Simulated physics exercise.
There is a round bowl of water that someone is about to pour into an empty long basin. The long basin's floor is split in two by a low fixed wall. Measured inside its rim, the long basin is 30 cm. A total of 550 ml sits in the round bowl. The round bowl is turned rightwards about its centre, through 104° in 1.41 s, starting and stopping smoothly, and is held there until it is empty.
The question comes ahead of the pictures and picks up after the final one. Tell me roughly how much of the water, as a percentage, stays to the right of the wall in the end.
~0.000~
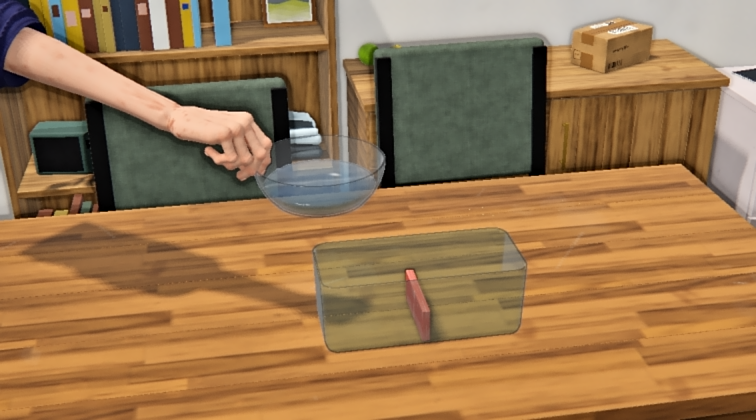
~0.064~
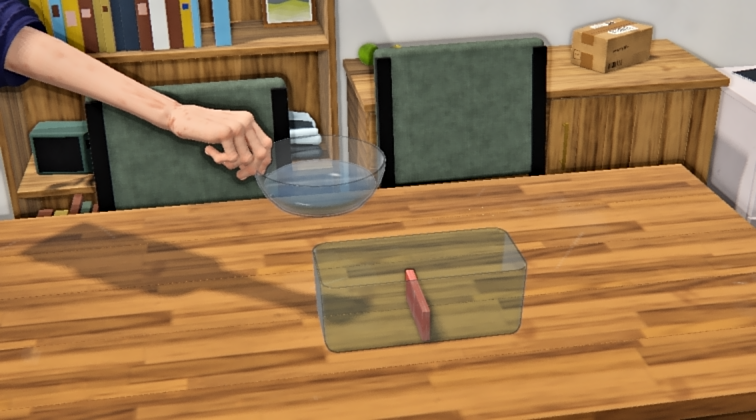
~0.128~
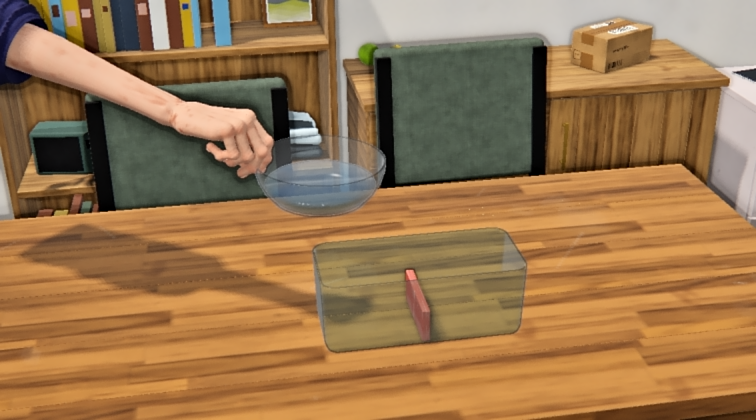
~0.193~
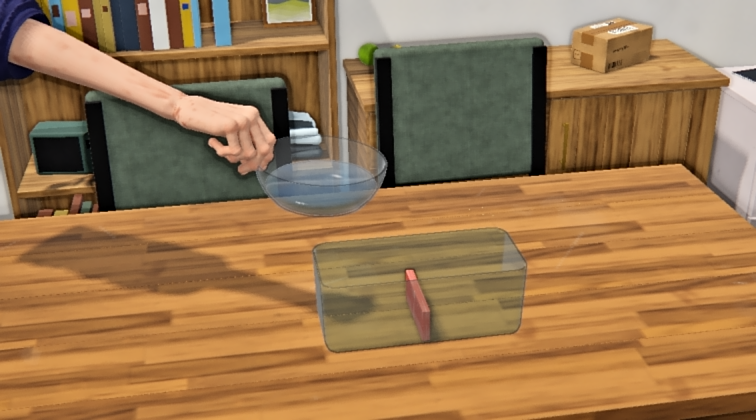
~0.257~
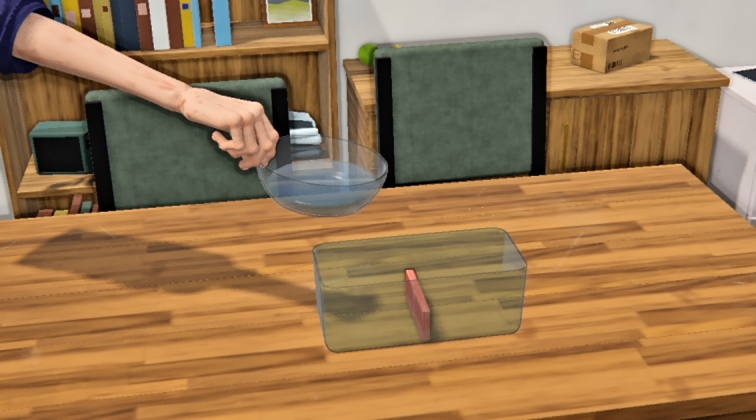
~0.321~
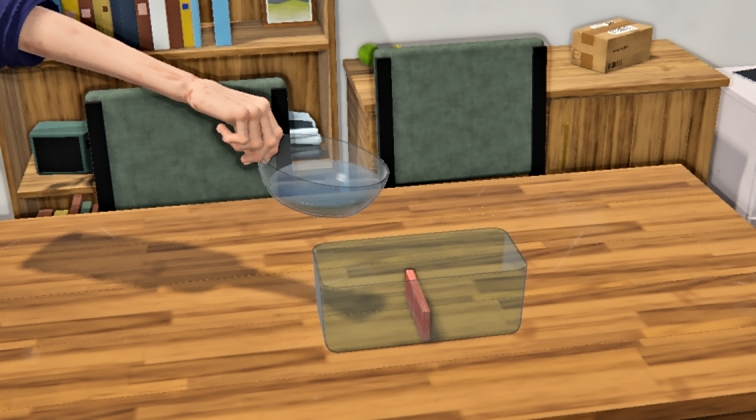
Around 35 per cent stays on the right.
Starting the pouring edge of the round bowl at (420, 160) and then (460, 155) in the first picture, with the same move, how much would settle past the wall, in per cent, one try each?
85 and 100 %.
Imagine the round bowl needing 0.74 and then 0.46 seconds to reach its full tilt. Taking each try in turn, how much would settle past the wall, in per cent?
25 per cent first, 15 per cent second.
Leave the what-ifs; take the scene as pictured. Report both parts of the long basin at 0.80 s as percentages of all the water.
I'd say some 8 in a hundred on the left and 12 on the right.
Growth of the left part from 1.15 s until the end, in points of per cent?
It comes to about 5 per cent.
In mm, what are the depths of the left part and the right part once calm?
About 20 mm left, about 10 mm right.
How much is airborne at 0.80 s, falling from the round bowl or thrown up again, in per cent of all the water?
Some 30 % is the figure.
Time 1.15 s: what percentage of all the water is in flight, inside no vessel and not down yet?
I'd say some 5 per cent is in the air.
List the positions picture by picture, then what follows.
In the first picture, it leans 0°; its right rim is at (383, 156); the water meets the walls at (263, 184) and (375, 174); the long basin's rim runs from (317, 267) to (516, 248); the wall's top is at (418, 291).
In the second picture, it leans 1°; its right rim is at (383, 156); the water meets the walls at (263, 183) and (375, 175).
In the third picture, it leans 2°; its right rim is at (384, 158); the water meets the walls at (263, 183) and (375, 176).
In the fourth picture, it leans 5°; its right rim is at (385, 160); the water meets the walls at (264, 182) and (376, 177).
In the fifth picture, it leans 8°; its right rim is at (386, 164); the water meets the walls at (266, 182) and (378, 177).
In the sixth picture, it leans 13°; its right rim is at (387, 169); the water meets the walls at (268, 182) and (380, 177).
After 0.80 s the tilt is 63° and 50 per cent is still to pour, 8 is left of the wall and 12 right of it.
After 1.15 s the tilt is 95° and 1 per cent is still to pour, 59 is left of the wall and 35 right of it.
After 1.51 s the tilt is 104° and 0 per cent is still to pour, 64 is left of the wall and 35 right of it.
After 1.91 s the tilt is 104° and 0 per cent is still to pour, 64 is left of the wall and 35 right of it.
In the end 64 per cent lies left of the wall, 35 right of it and 1 outside.
